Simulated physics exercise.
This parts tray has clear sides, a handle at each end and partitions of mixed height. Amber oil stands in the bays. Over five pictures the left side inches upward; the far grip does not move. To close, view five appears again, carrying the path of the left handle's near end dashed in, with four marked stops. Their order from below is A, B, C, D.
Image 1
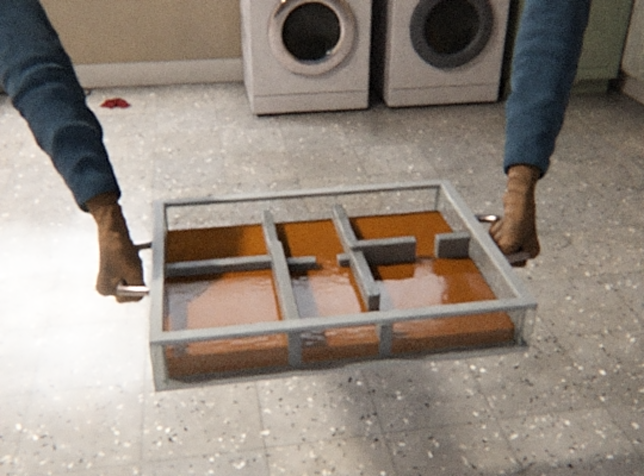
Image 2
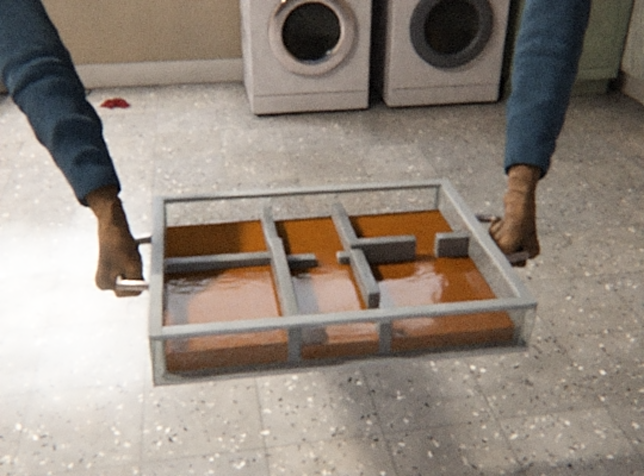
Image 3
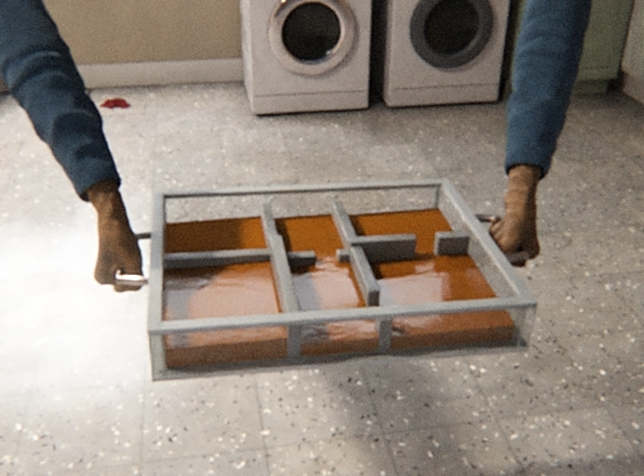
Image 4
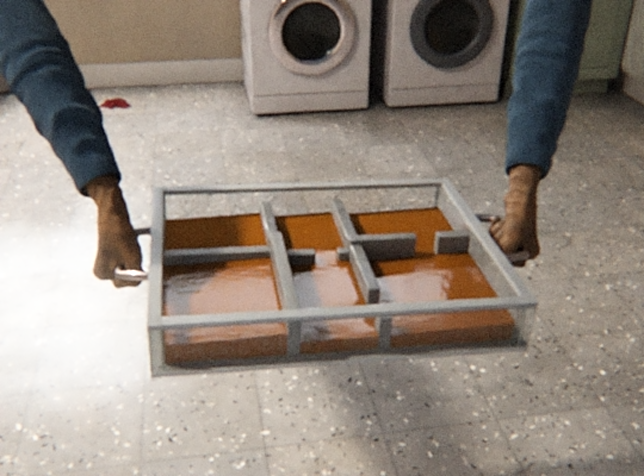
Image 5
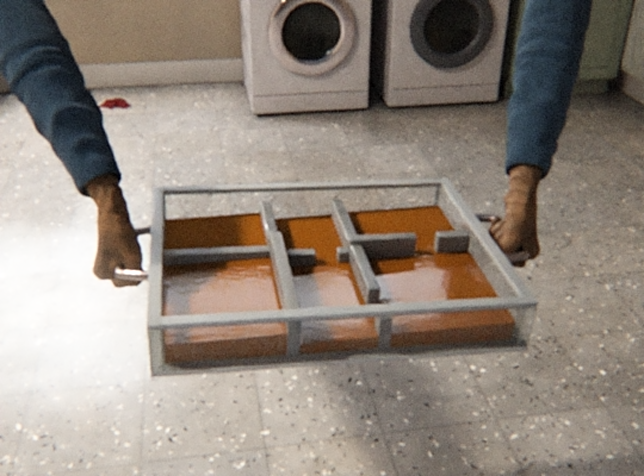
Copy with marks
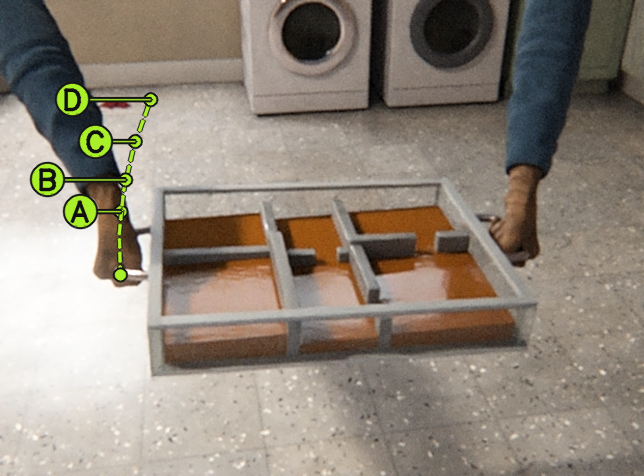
In a room with two front-loading machines against the wall, two hands hold a clear-sided, partitioned tray of amber liquid by its end handles; the left side rises very slightly, tilting the tray gently down to the right.
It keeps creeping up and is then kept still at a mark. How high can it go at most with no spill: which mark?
Take B.
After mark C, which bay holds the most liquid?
That is the front right bay.
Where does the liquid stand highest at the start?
It is the front left one.
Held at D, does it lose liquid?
Yes, that goes wrong.
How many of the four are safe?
Two.
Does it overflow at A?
No.
On the marked copy, A at (120, 211); B at (125, 179); C at (135, 141); D at (150, 99).
For mark A, nothing spills; the front right bay holds the most.
For mark B, nothing spills; the front right bay holds the most.
For mark C, about 5 % goes over the rim.
For mark D, about 25 % goes over the rim.
